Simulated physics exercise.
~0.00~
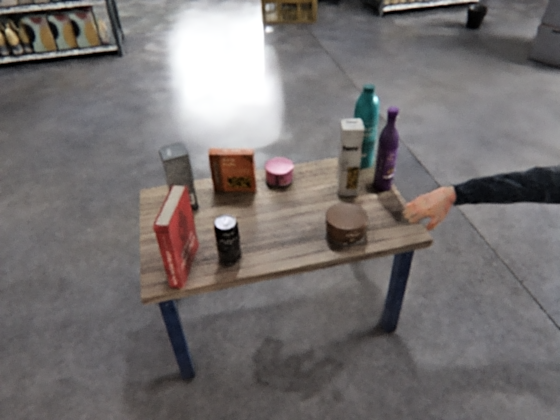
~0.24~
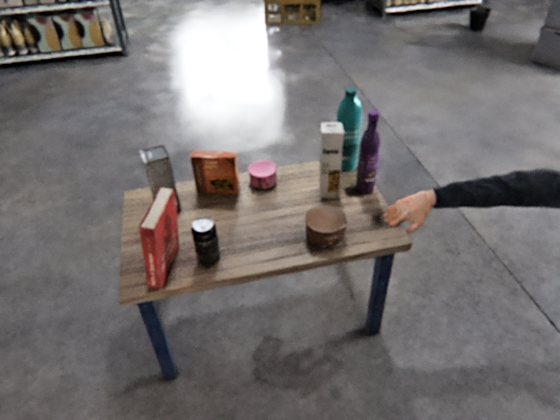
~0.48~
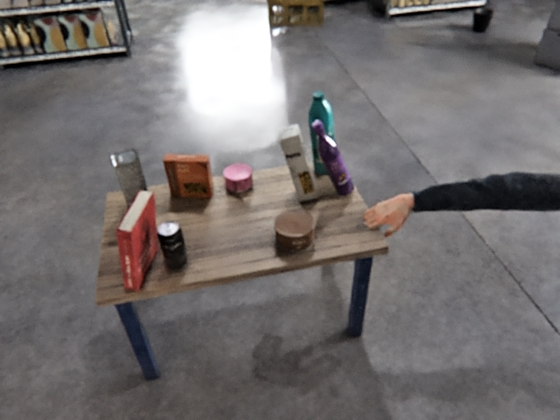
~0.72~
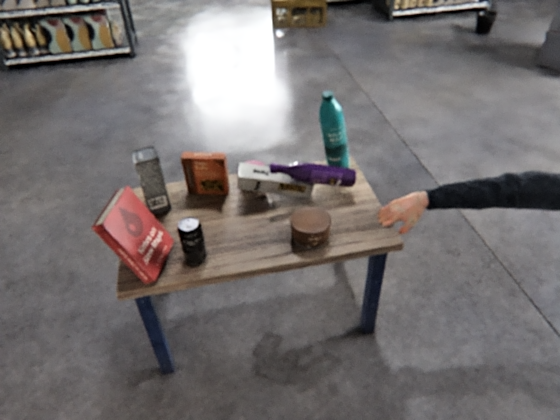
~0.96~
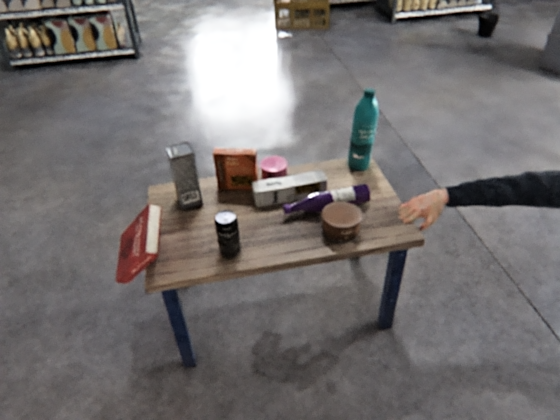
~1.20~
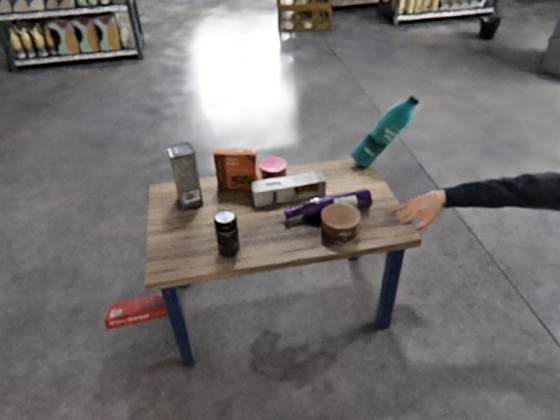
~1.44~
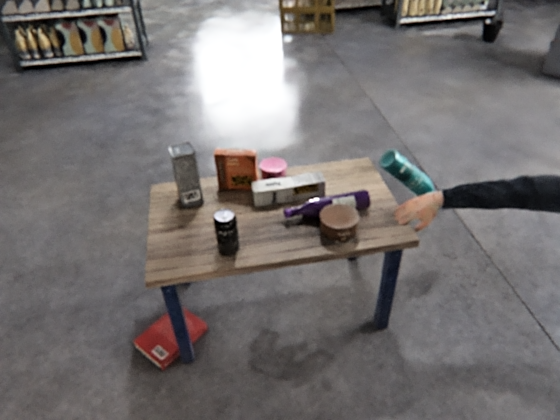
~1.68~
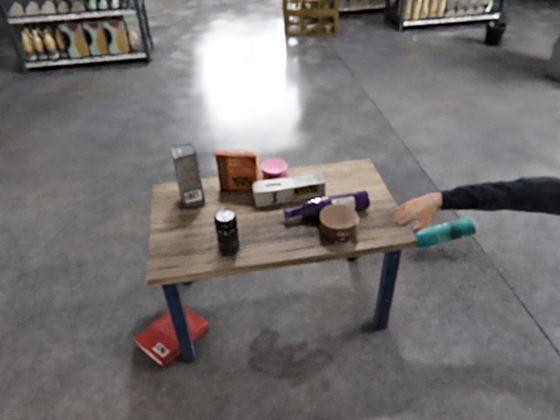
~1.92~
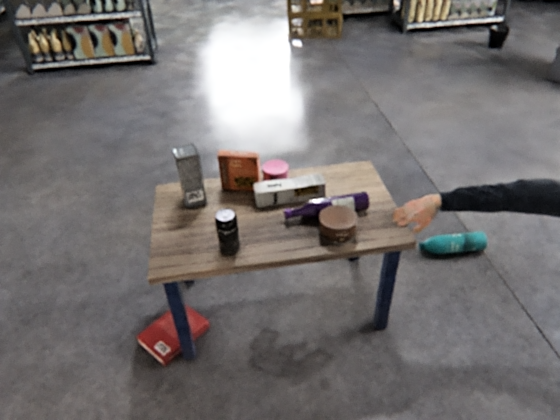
In a warehouse-like space with a concrete floor and stocked shelves behind, a hand rests at the right edge of a small wooden-topped table crowded with bottles, cartons, tubs, a black can and a red book. The table shifts left, and the white carton and purple bottle tilt, then topple onto their sides as the red book leans sharply. The table moves back right, and the book tips off the left end to the floor. The turquoise bottle then leans and falls off the right side. Both lie on the floor at the end, while the can and tubs remain on the tabletop.
